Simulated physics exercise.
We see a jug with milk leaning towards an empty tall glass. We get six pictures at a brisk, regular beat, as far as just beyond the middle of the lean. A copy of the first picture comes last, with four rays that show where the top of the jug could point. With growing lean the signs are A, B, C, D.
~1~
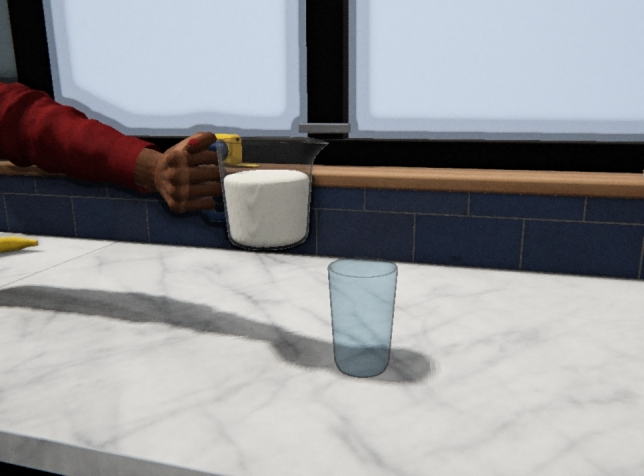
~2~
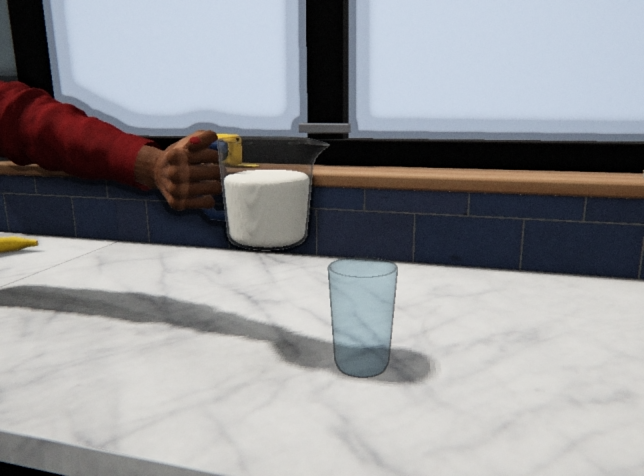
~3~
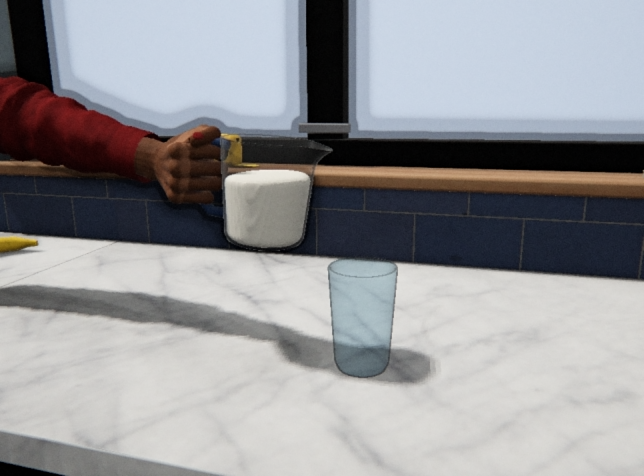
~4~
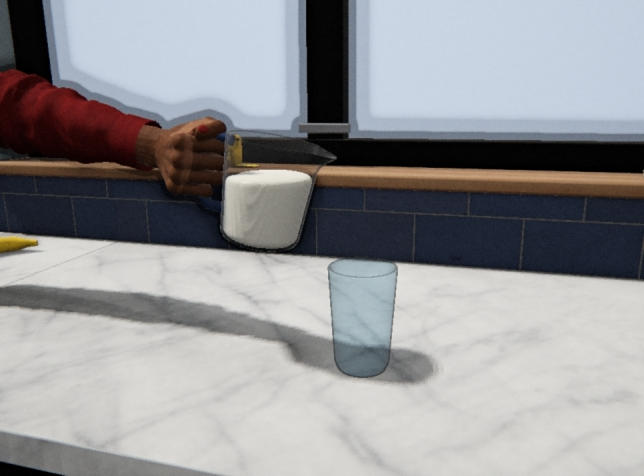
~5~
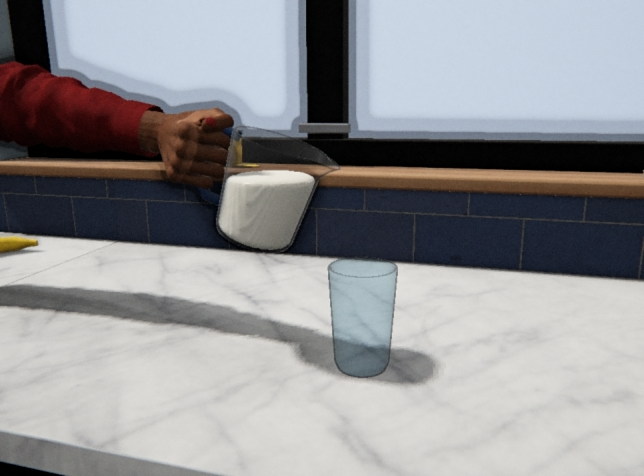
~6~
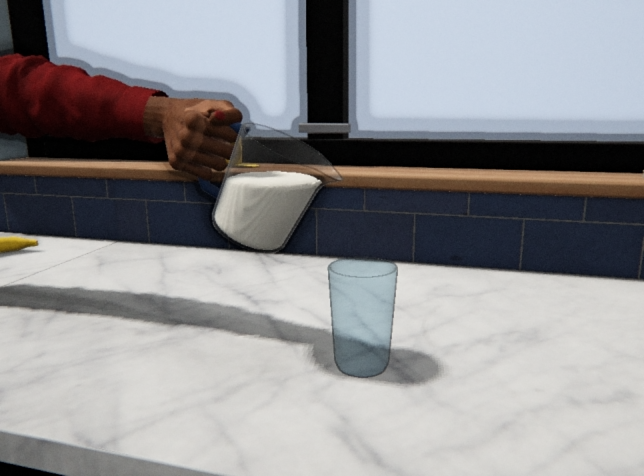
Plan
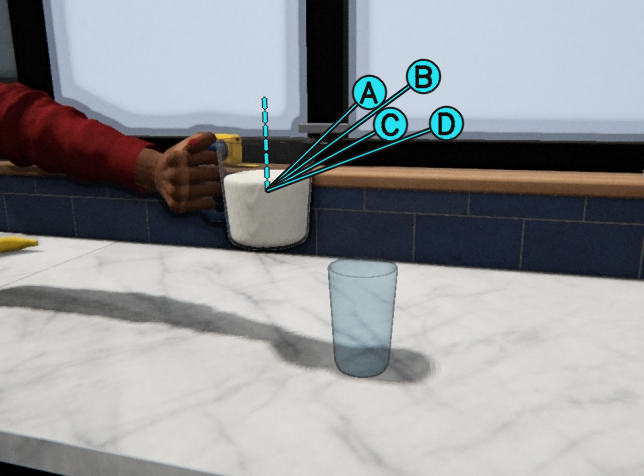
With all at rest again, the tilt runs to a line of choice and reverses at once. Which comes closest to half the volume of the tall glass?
It is C.
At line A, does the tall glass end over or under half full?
Under half.
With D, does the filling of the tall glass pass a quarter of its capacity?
Yes, clearly.
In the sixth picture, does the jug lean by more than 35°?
No, it does not.
On the marked copy, A at (356, 103); B at (409, 86); C at (375, 132); D at (431, 129).
With A, the tall glass ends with about 18 % of what it can hold.
With B, the tall glass ends with about 33 % of what it can hold.
With C, the tall glass ends with about 51 % of what it can hold.
With D, the tall glass ends with about 71 % of what it can hold.
